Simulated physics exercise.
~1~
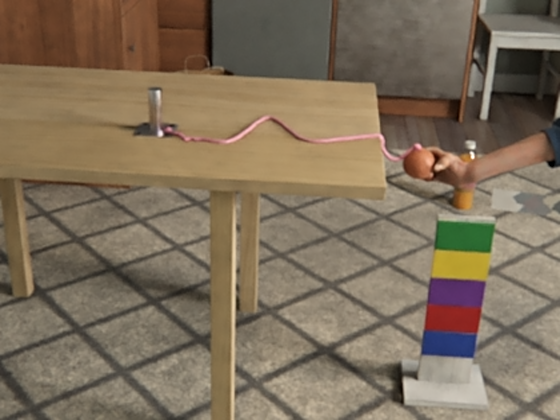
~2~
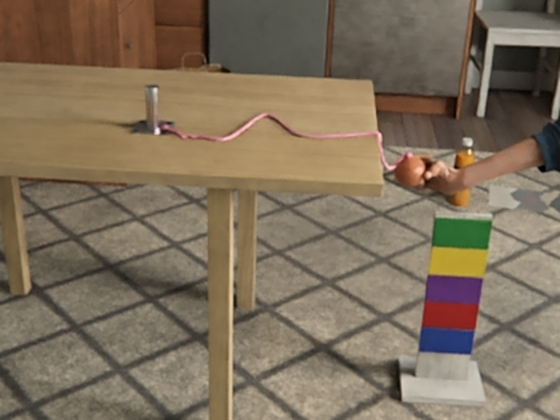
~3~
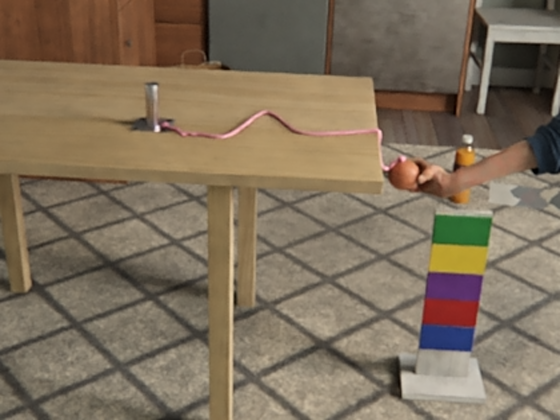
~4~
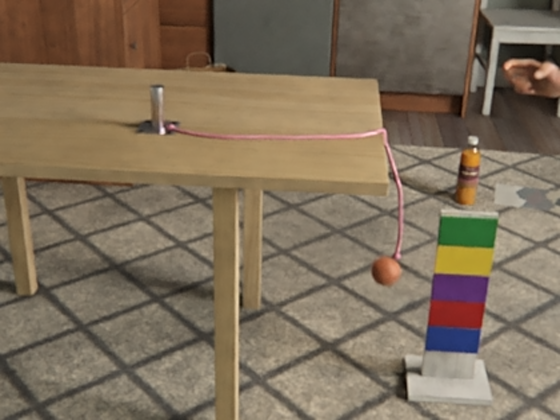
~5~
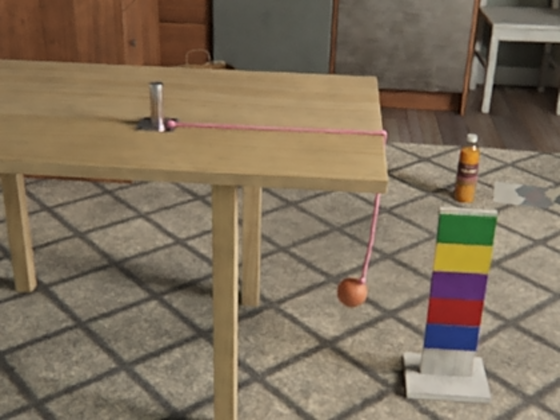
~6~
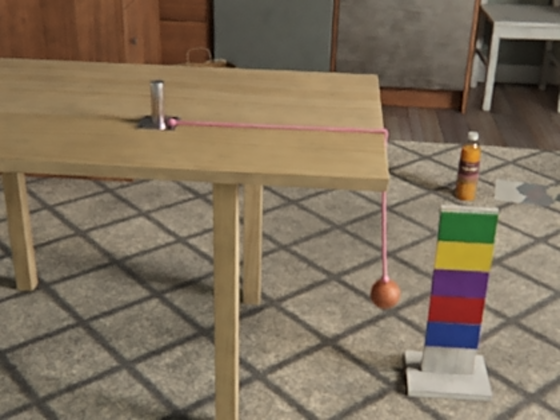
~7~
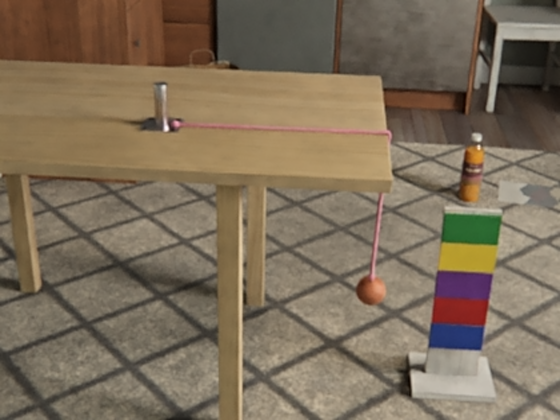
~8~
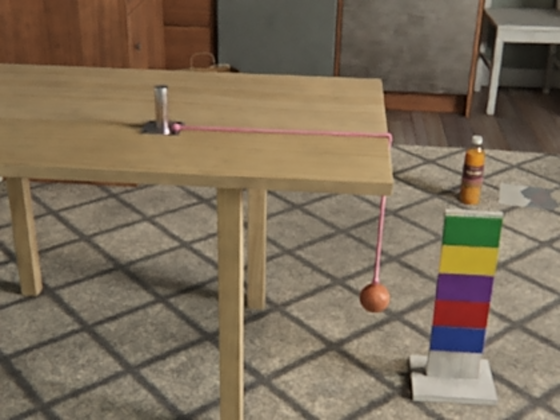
An orange on a pink cord is held by a hand beside the table's edge, then released; it drops until the cord pulls straight from the metal post, swings left and back with shrinking sways, and ends hanging level with the purple band of the coloured scale.
